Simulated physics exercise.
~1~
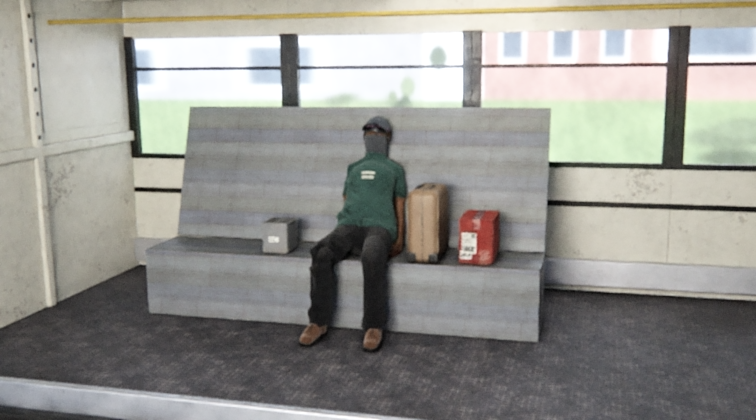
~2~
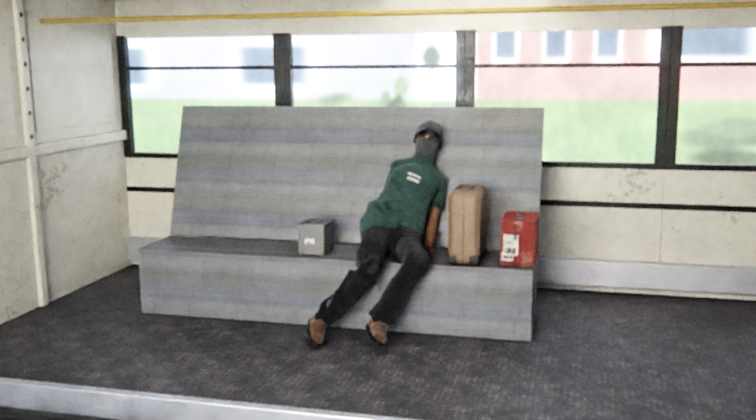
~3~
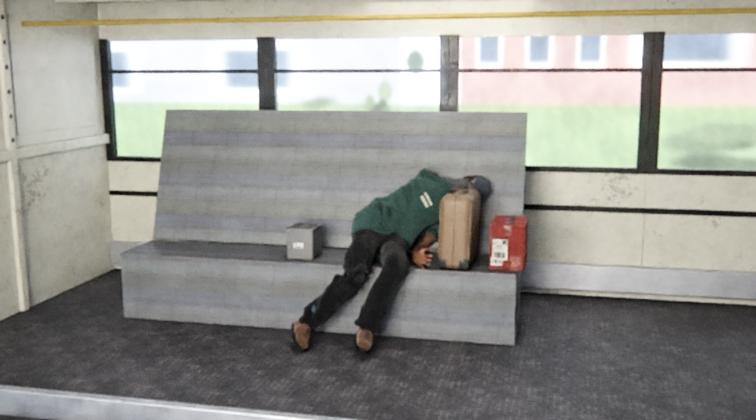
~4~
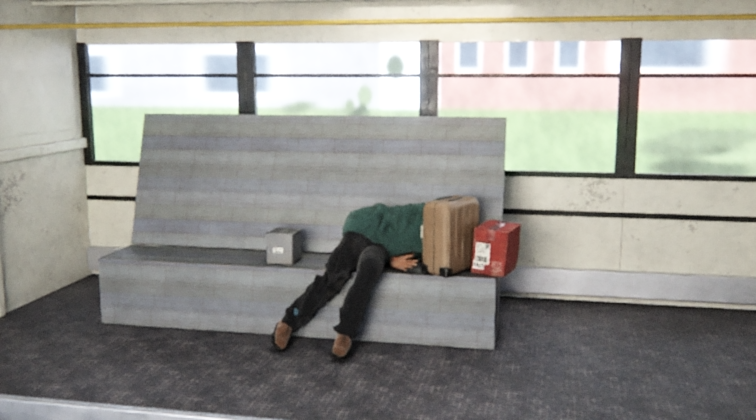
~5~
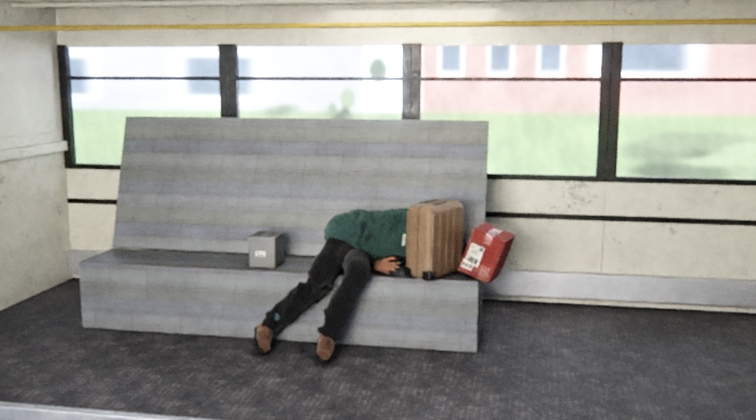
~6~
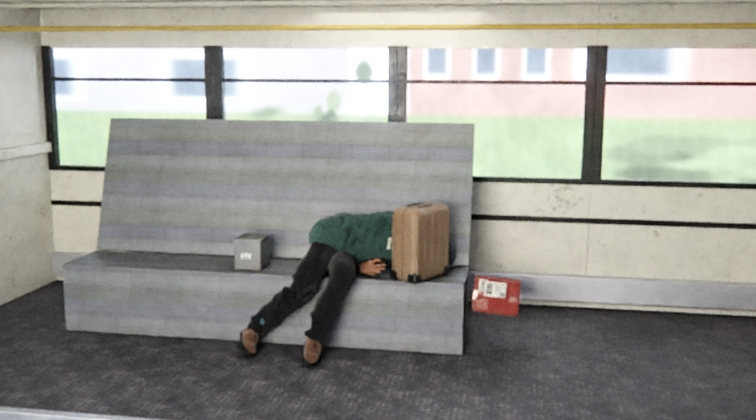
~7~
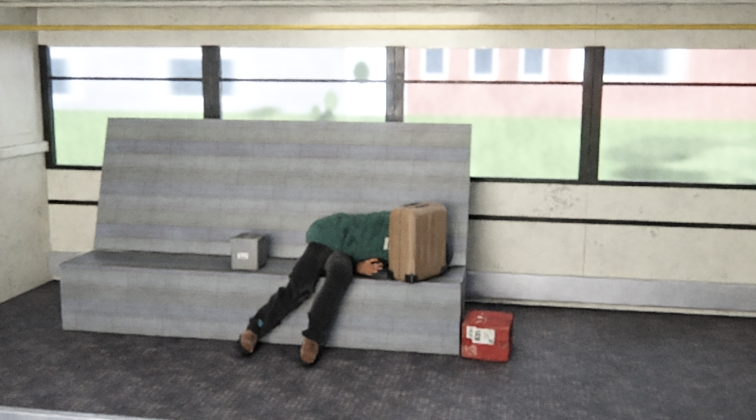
A limp commuter slumps right behind the brown case, and the red holdall tumbles off.
